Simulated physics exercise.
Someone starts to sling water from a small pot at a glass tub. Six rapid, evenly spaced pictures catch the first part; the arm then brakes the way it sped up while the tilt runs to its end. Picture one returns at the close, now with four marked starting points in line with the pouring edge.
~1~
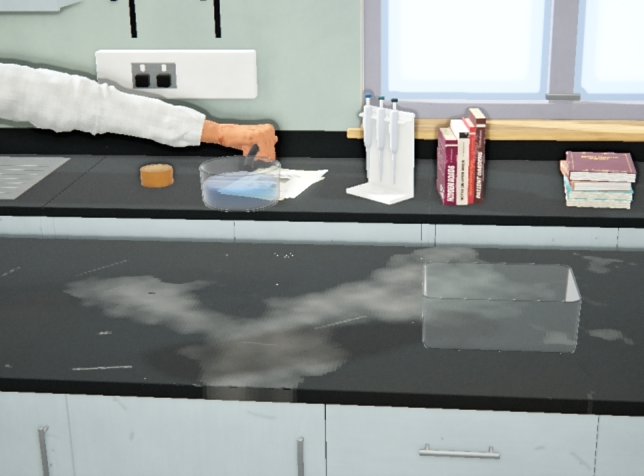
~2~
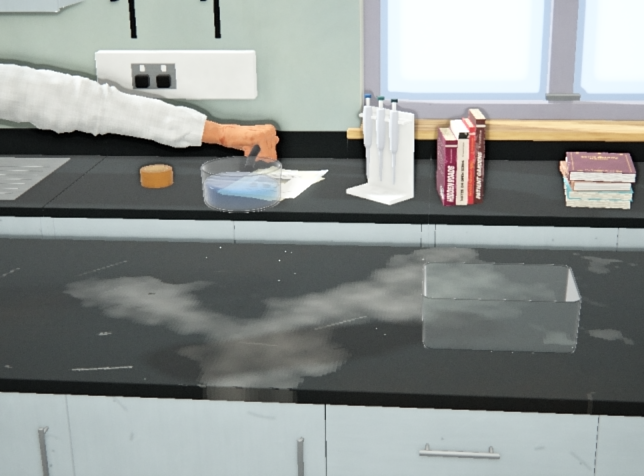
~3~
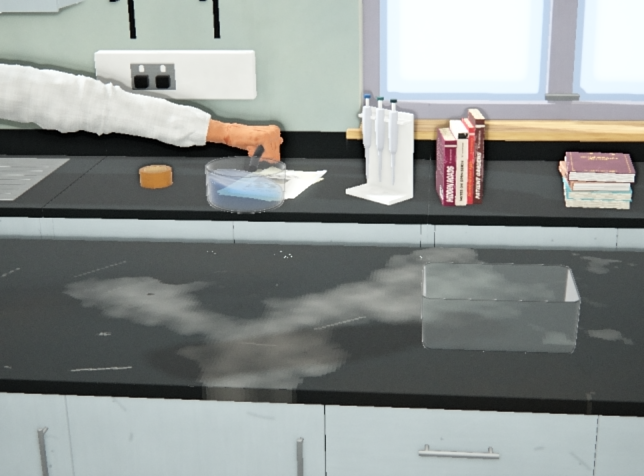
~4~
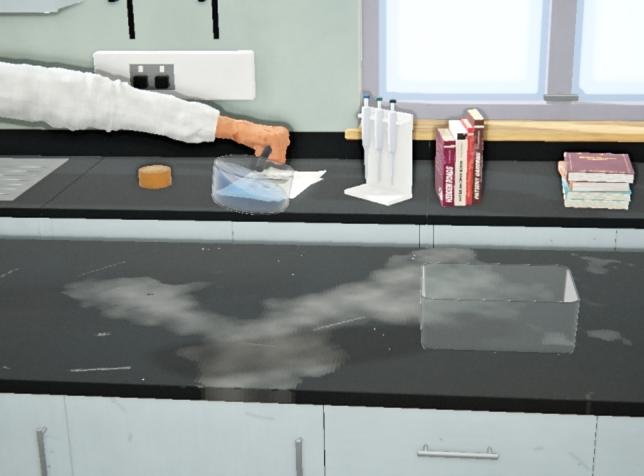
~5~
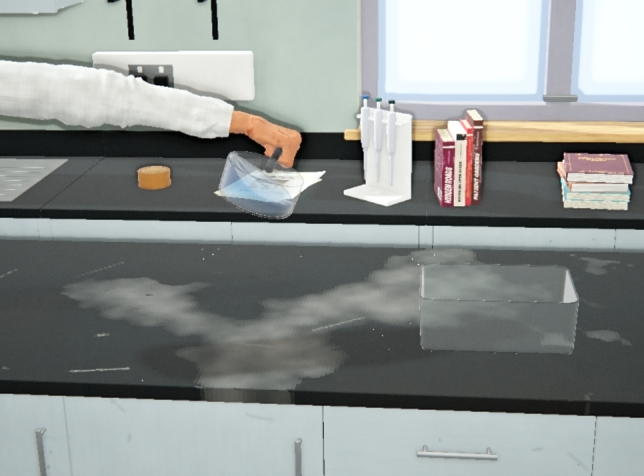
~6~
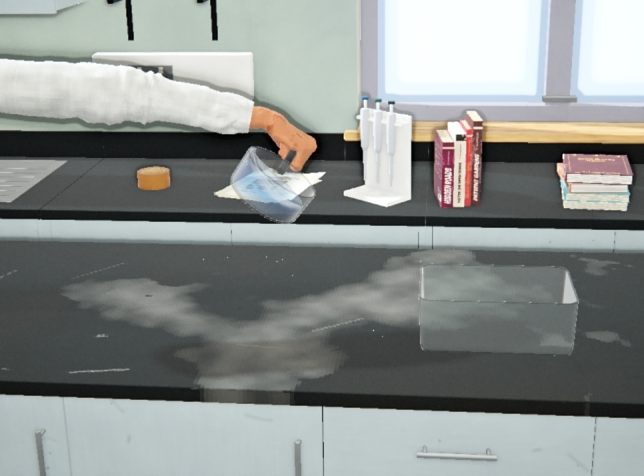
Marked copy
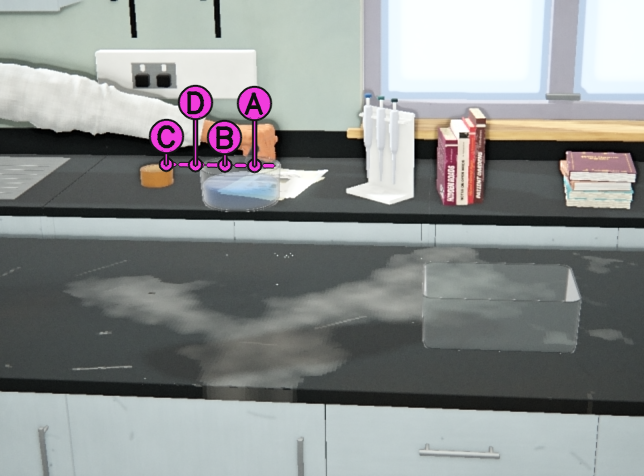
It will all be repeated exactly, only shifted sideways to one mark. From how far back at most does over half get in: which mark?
Place A.
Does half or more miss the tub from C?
Yes.
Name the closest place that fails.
The answer is B.
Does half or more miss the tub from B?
Yes.
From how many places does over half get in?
One.
On the marked copy, A at (254, 165); B at (224, 165); C at (166, 164); D at (195, 164).
With A, about 70 % lands in the tub, 21 % falls short and 9 % goes beside or beyond.
With B, about 12 % lands in the tub, 82 % falls short and 6 % goes beside or beyond.
With C, about 0 % lands in the tub, 100 % falls short.
With D, about 0 % lands in the tub, 95 % falls short and 5 % goes beside or beyond.
